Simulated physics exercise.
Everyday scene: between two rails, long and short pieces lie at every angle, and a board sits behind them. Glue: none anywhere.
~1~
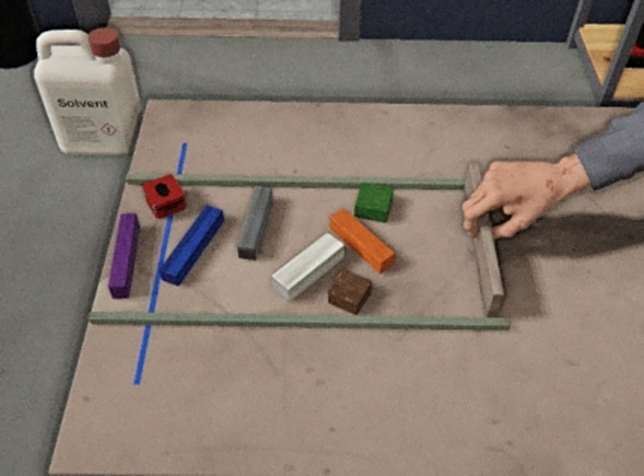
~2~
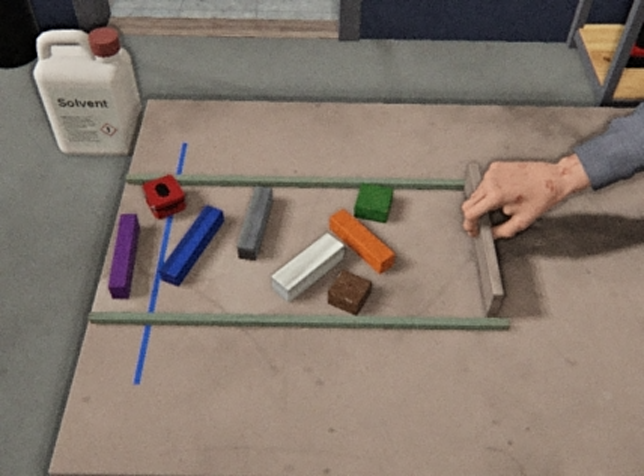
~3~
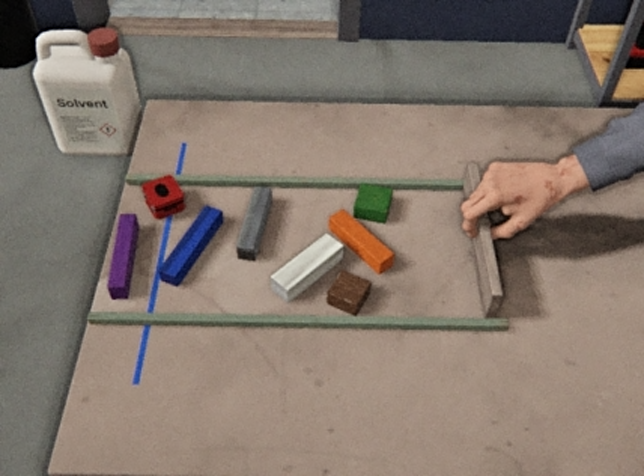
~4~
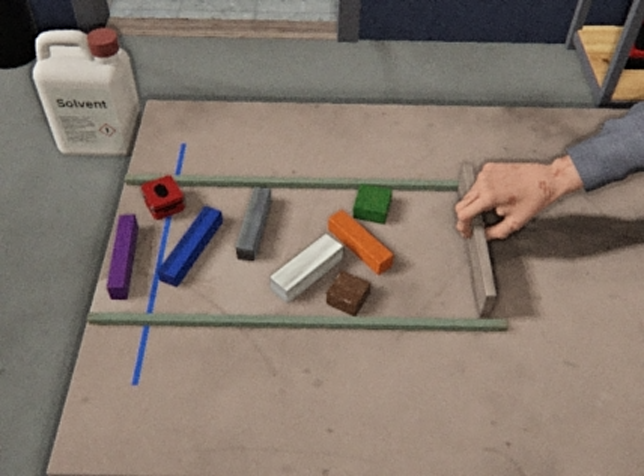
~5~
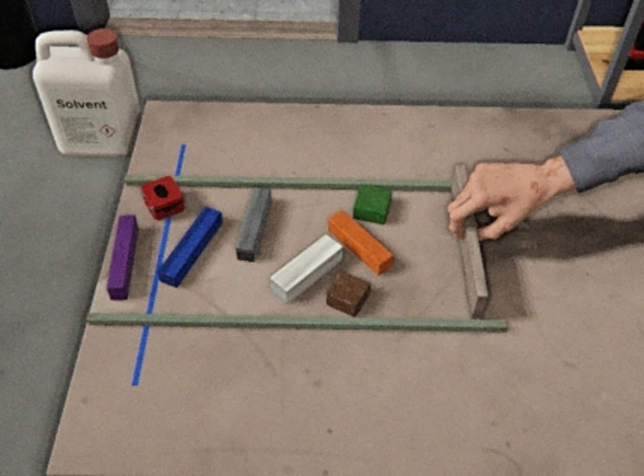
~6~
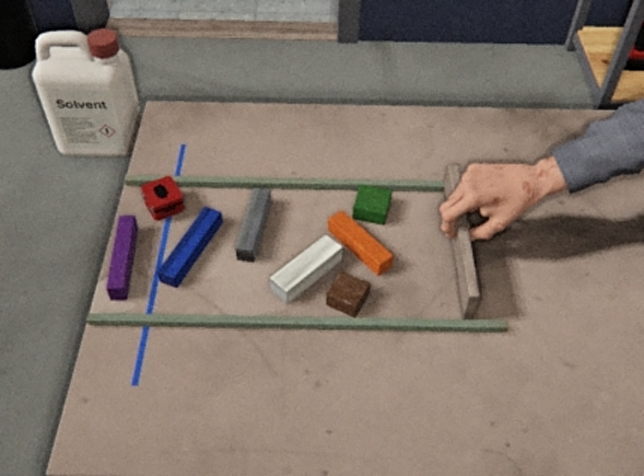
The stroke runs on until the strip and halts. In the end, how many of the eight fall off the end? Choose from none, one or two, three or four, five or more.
Final count: Three or four.
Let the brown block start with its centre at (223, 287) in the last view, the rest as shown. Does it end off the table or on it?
If so, it stays where it is.
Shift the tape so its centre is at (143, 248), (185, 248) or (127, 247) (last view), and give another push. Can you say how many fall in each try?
Going through each try, you'd get 5, 3 and 6.
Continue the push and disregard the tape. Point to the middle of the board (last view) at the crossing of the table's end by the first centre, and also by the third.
At (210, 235) for the first, at (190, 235) for the third.
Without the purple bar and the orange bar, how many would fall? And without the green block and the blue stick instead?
Falls come to 2 the first time and 1 the other time.
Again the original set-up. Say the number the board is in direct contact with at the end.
3 touch it.
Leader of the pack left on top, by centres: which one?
It's the white stick that is foremost.
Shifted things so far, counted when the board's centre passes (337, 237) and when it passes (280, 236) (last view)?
Counts: 4, 6.
A little later, none off yet; purple bar at rest near (123, 256); red case at rest near (163, 199); blue stick at rest near (191, 246).
Next, none off yet; purple bar moving near (112, 256); red case shifted about its own width near (135, 194); blue stick shifted about its own width near (133, 247).
When it is over, the number that fall off is three or four; down, grey stick, blue stick, red case and purple bar.
